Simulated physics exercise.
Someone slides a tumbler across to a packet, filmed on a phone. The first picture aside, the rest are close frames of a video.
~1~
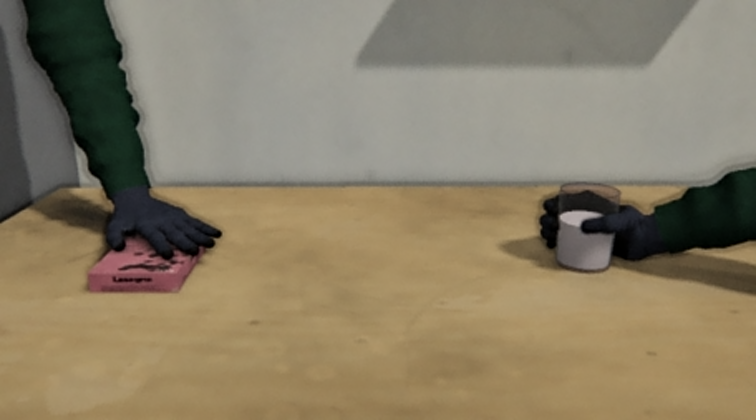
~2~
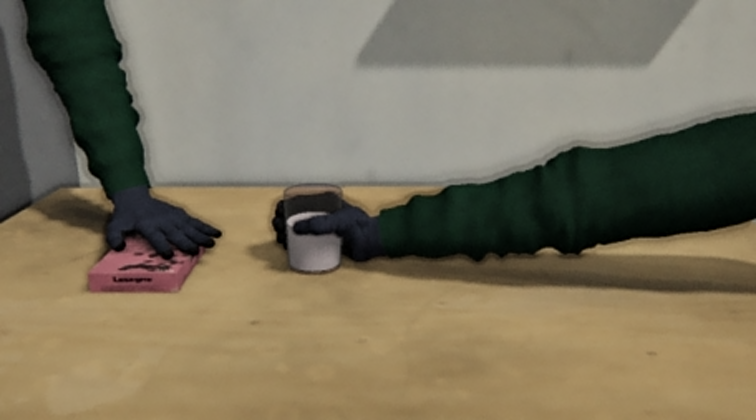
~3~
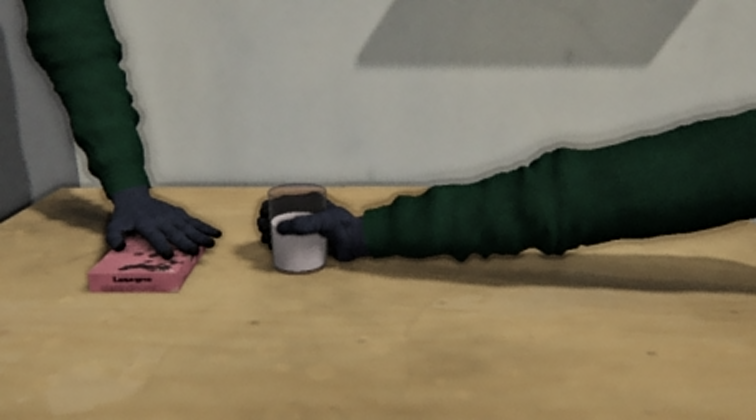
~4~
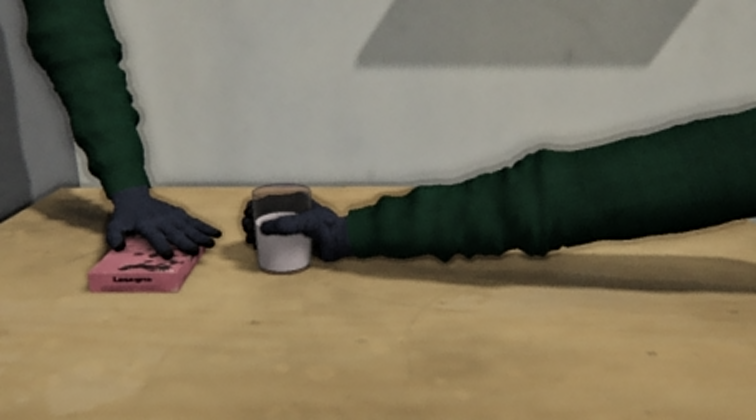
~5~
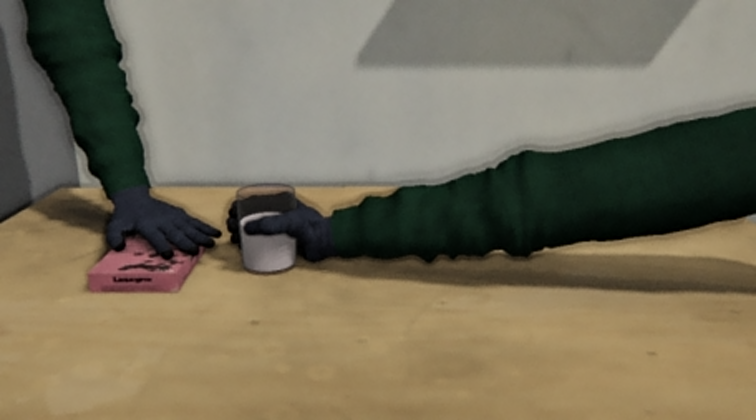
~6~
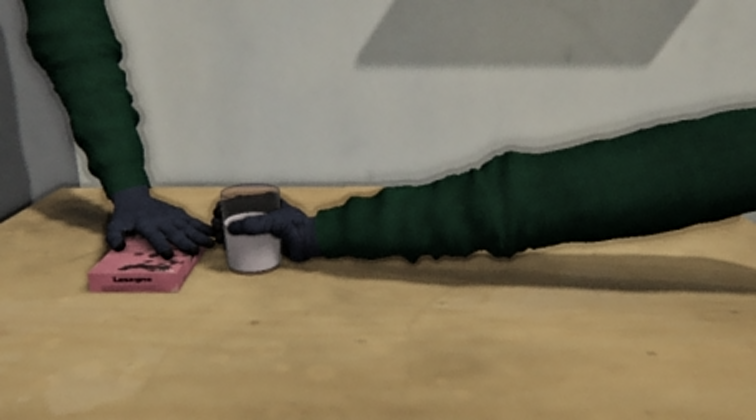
A gloved hand in a green sleeve slid a half-full tumbler leftward across the wooden table, bringing it close to a pink packet, while another gloved hand stayed resting on the packet.
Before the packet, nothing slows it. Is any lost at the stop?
Stays in.
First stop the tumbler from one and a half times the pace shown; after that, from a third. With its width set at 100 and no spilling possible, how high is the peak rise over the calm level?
In order, 40 % and 10 %.
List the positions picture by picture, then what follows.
In the first picture, at rest; tumbler (587, 225) about half full; packet (155, 257).
In the second picture, under way; tumbler about half full, surface at (314, 222).
In the third picture, on by 15 px; tumbler (298, 226) about half full.
In the fourth picture, on by 15 px; tumbler about half full, surface at (283, 222).
In the fifth picture, on by 15 px; tumbler (268, 226) about half full.
In the sixth picture, on by 15 px; tumbler about half full, surface at (252, 222); packet (155, 257).
Shortly, the tumbler meets the packet.
Then, the milk surges up the wall; the wave climbs under half way to the rim.
At the finish, the tumbler stands at the packet; none is lost.
